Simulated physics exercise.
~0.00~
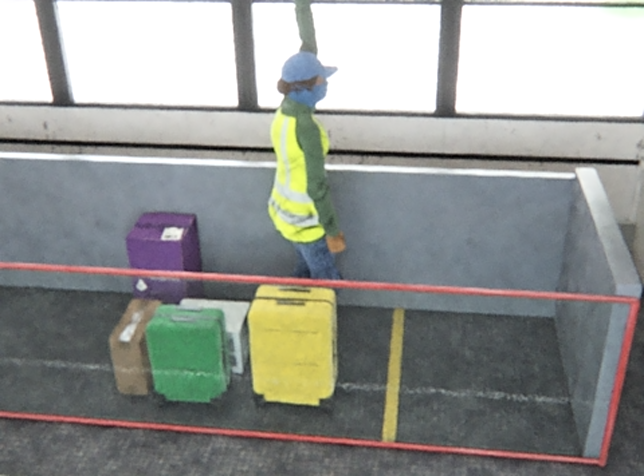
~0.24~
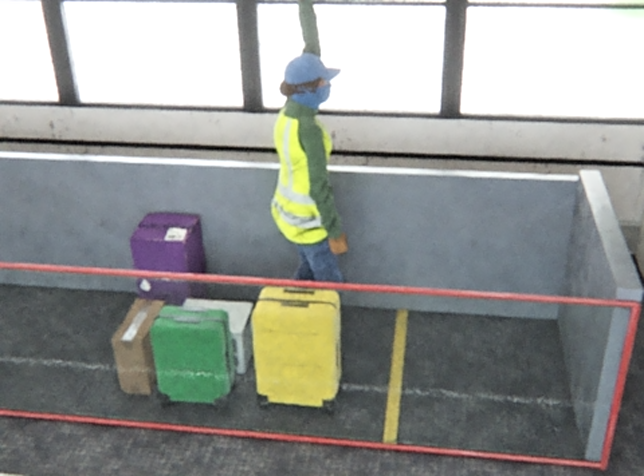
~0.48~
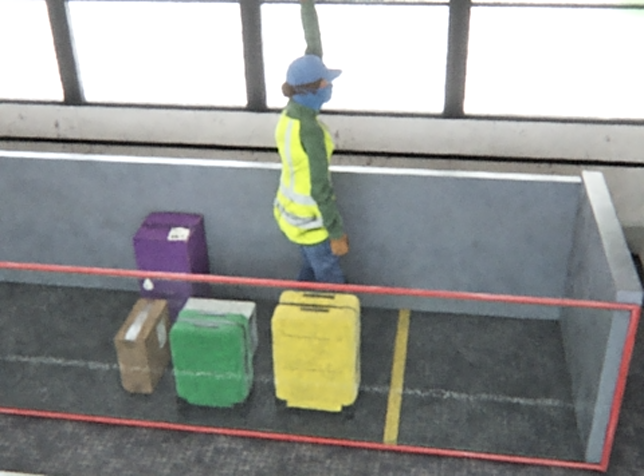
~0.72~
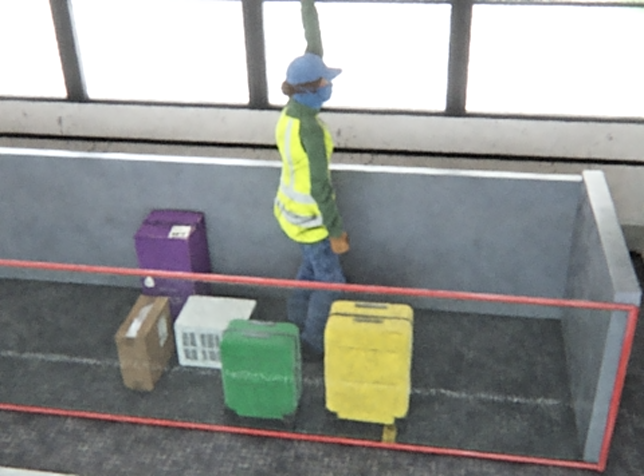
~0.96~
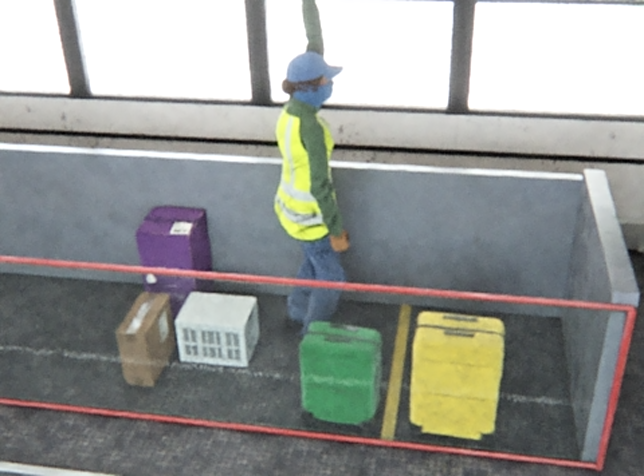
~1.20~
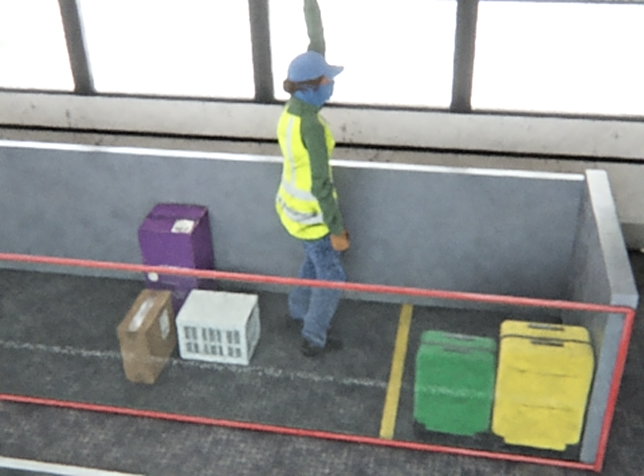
The video shows a worker in a yellow vest standing among luggage in a walled bay as a yellow wheeled case and a green one roll right, both crossing a yellow floor line. They end upright near the right wall, while the purple bag, brown carton and white crate stay put.
